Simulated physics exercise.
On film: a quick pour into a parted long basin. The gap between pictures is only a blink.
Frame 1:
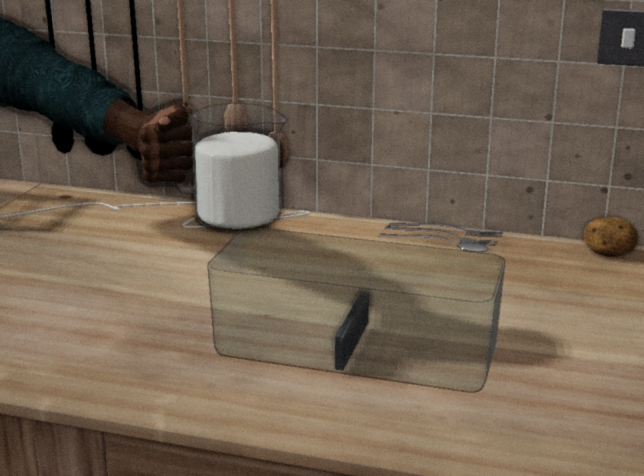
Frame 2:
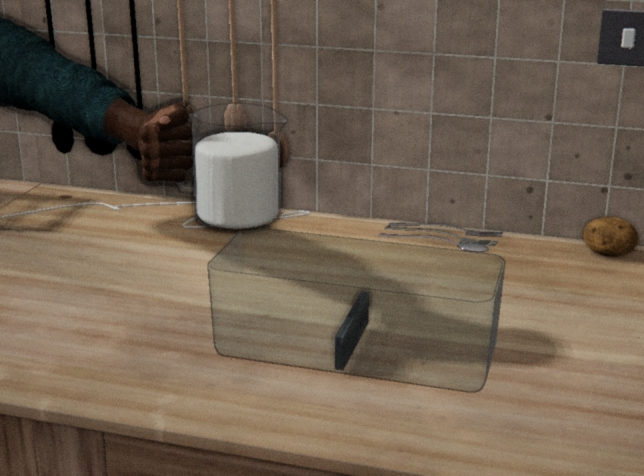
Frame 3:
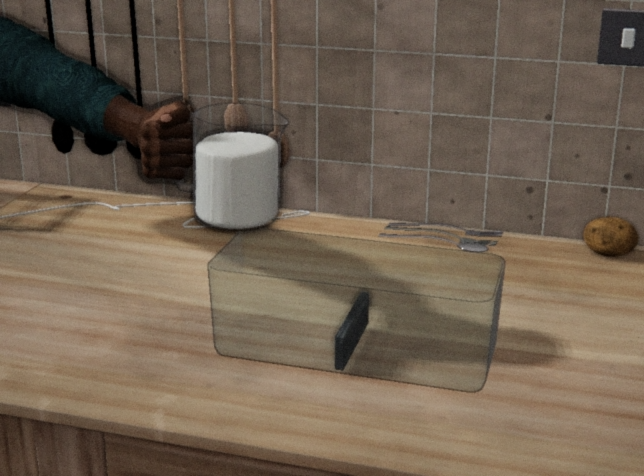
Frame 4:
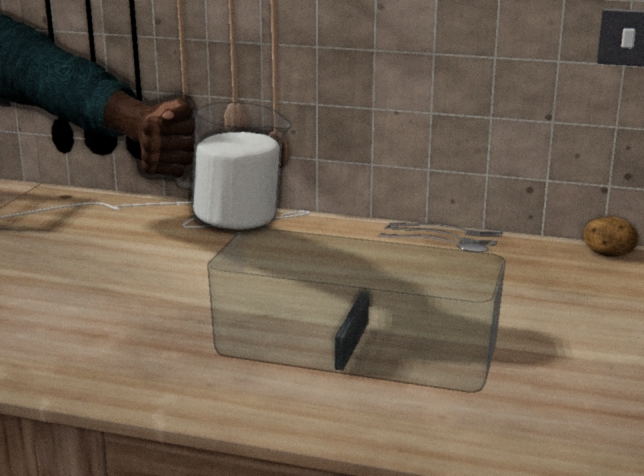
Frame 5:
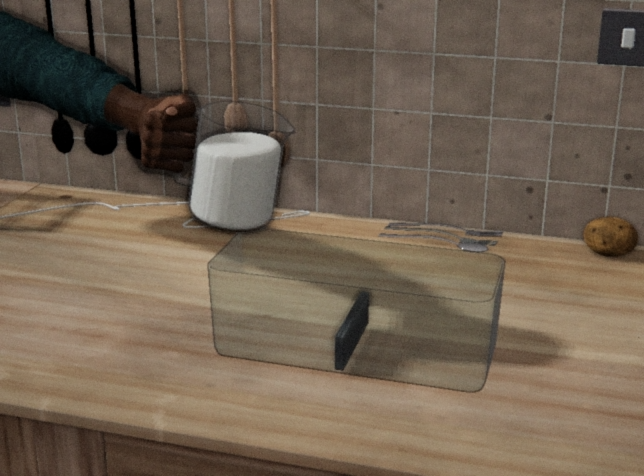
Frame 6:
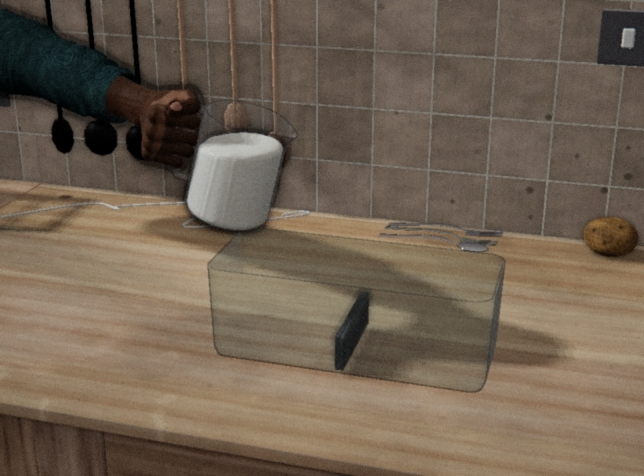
A hand beside a clear container of white contents tilts it slightly to the right.
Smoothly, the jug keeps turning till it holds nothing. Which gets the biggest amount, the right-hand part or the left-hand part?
The biggest share is going to settle to the left of the divide.
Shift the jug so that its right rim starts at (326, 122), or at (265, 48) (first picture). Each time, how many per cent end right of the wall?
In order, some 95 and 25 percent.
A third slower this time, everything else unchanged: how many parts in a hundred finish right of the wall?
I'd say close to 35 %.
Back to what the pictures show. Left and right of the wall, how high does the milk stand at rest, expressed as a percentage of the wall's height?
Left part: 50 per cent; right part: 20.
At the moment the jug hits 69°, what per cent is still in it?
Around 90 in a hundred.
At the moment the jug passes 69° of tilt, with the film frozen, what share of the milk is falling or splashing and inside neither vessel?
It comes to 10 per cent or so.
A moment on, the tilt is 69° and 90 per cent is still to pour, 1 is left of the wall and 0 right of it.
Next, the tilt is 100° and 39 per cent is still to pour, 27 is left of the wall and 17 right of it.
Then the tilt is 103° and 7 per cent is still to pour, 64 is left of the wall and 25 right of it.
Later the tilt is 103° and 1 per cent is still to pour, 72 is left of the wall and 27 right of it.
Finally, 73 per cent lies left of the wall, 27 right of it and 1 outside.
